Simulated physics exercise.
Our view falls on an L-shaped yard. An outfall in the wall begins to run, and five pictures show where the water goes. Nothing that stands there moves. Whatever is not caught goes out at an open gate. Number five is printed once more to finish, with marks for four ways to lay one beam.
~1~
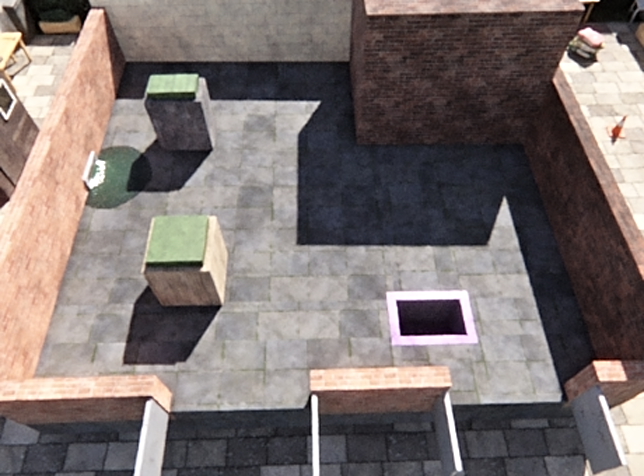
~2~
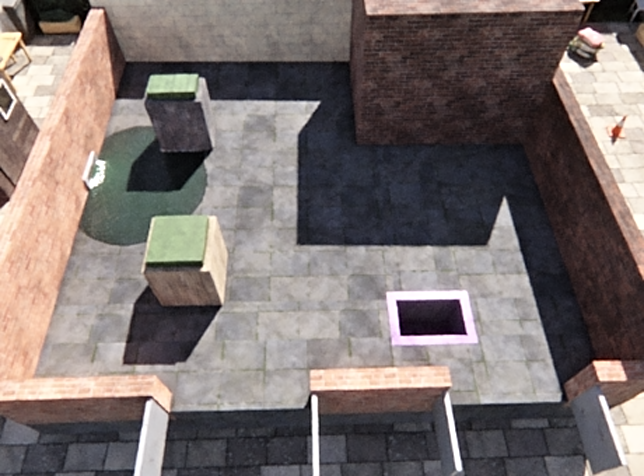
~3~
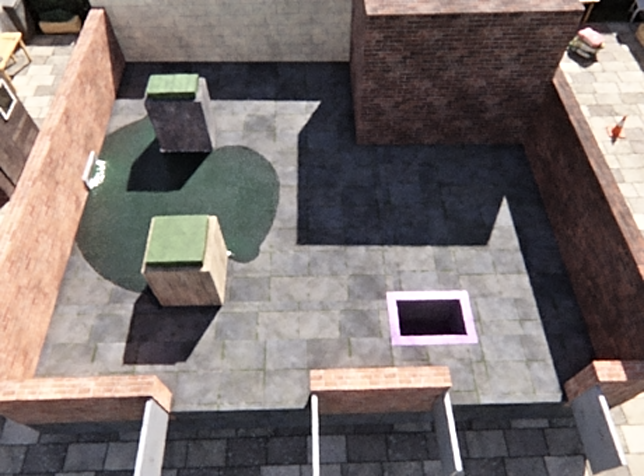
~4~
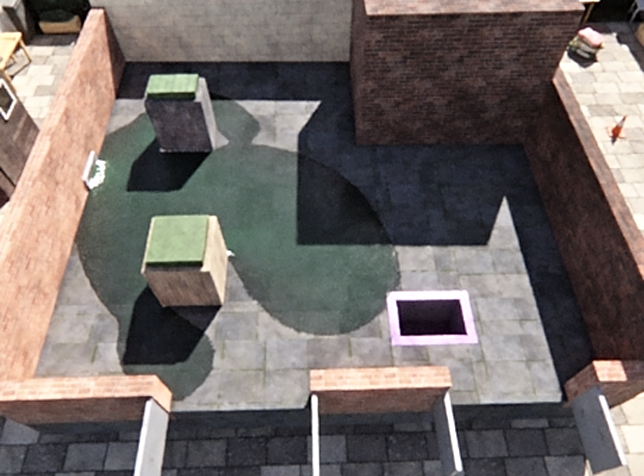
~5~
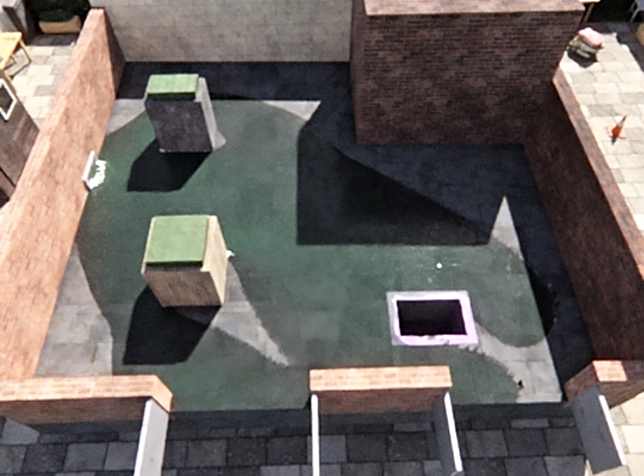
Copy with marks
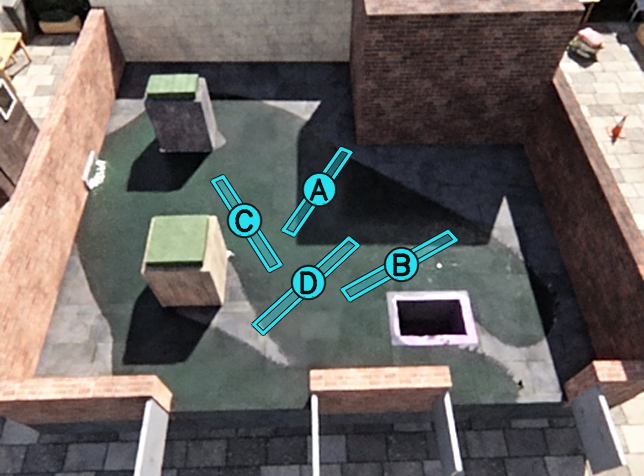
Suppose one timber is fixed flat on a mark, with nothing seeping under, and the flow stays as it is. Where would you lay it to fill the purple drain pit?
A is best.
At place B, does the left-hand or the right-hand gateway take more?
The right one.
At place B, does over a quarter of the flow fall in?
No.
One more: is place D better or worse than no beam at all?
Place D is worse.
On the marked copy, A from (288, 232) to (345, 150); B from (346, 294) to (452, 235); C from (218, 179) to (275, 267); D from (258, 328) to (353, 241).
For place A, about 27 % of the stream goes into the purple drain pit, about 70 % out by the gates.
For place B, about 10 % of the stream goes into the purple drain pit, about 90 % out by the gates.
For place C, about 14 % of the stream goes into the purple drain pit, about 85 % out by the gates.
For place D, about 6 % of the stream goes into the purple drain pit, about 94 % out by the gates.
